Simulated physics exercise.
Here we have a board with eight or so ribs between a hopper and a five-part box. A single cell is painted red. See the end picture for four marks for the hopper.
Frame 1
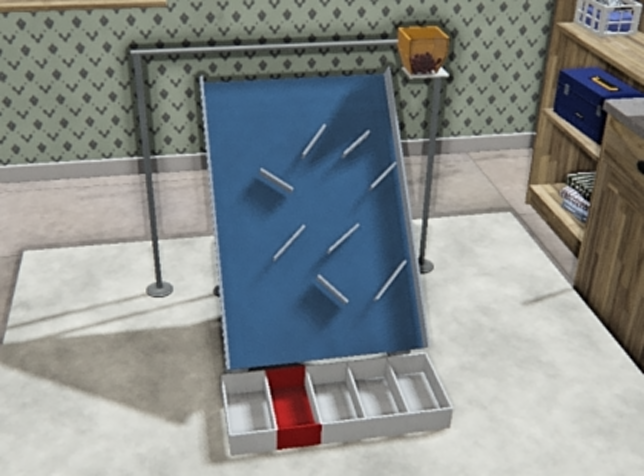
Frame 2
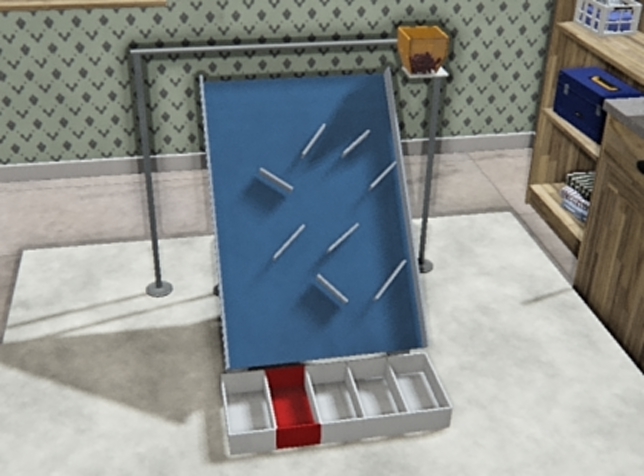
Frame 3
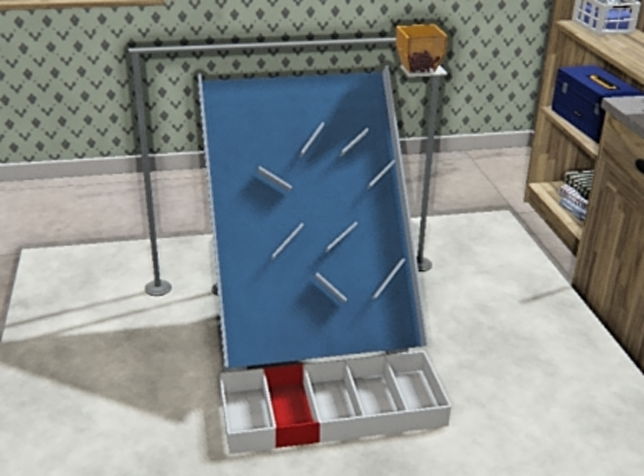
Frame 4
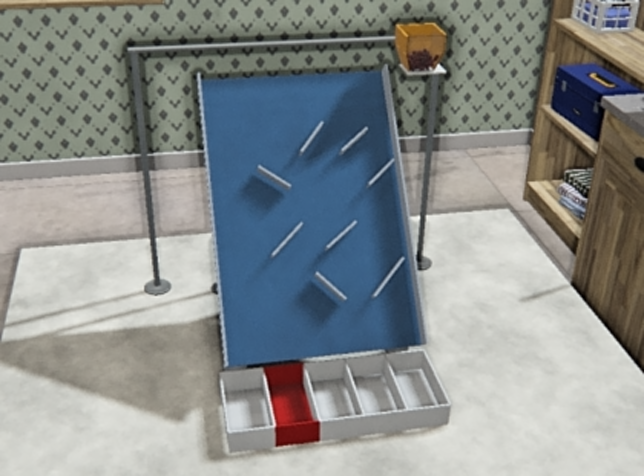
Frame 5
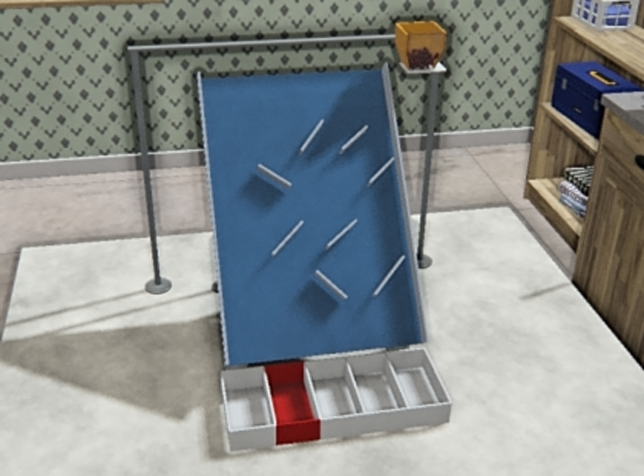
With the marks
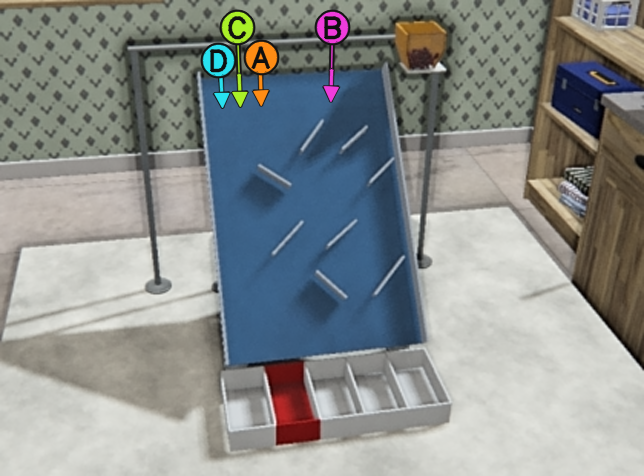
We see a tilted blue board with several pale ribs, an orange hopper holding dark pieces above its upper right corner, and a five-part box with one red cell at its foot; nothing visibly moves except a very slight shift in view.
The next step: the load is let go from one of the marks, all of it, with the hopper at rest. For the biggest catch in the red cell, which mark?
Choose B.
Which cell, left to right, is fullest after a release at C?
The first.
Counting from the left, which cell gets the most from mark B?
It is the second one.
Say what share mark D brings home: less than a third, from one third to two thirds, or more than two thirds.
Less than a third.
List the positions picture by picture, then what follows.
Hopper at (421, 66), kidney beans, door shut, in the first picture.
Ribs (303, 154) to (325, 124), (344, 153) to (369, 130), (261, 168) to (293, 188), in the second picture.
Ribs (370, 185) to (395, 160), (273, 256) to (303, 224), (328, 248) to (357, 223), in the third picture.
Ribs (316, 272) to (346, 299), (375, 296) to (404, 258), in the fourth picture.
Red cell at (298, 431), number 2 of 5 from the left, in the fifth picture.
On the marked copy, mark A meets the board at (261, 100); mark B meets the board at (331, 96); mark C meets the board at (240, 101); mark D meets the board at (222, 102).
For mark A, about a quarter in the red cell, about two thirds in other cells, a stray few held on the board, a small part outside the box.
For mark B, about half in the red cell, about half in other cells, a stray few held on the board.
For mark C, about a quarter in the red cell, about two thirds in other cells, a small part outside the box.
For mark D, about a quarter in the red cell, about two thirds in other cells, a small part outside the box.
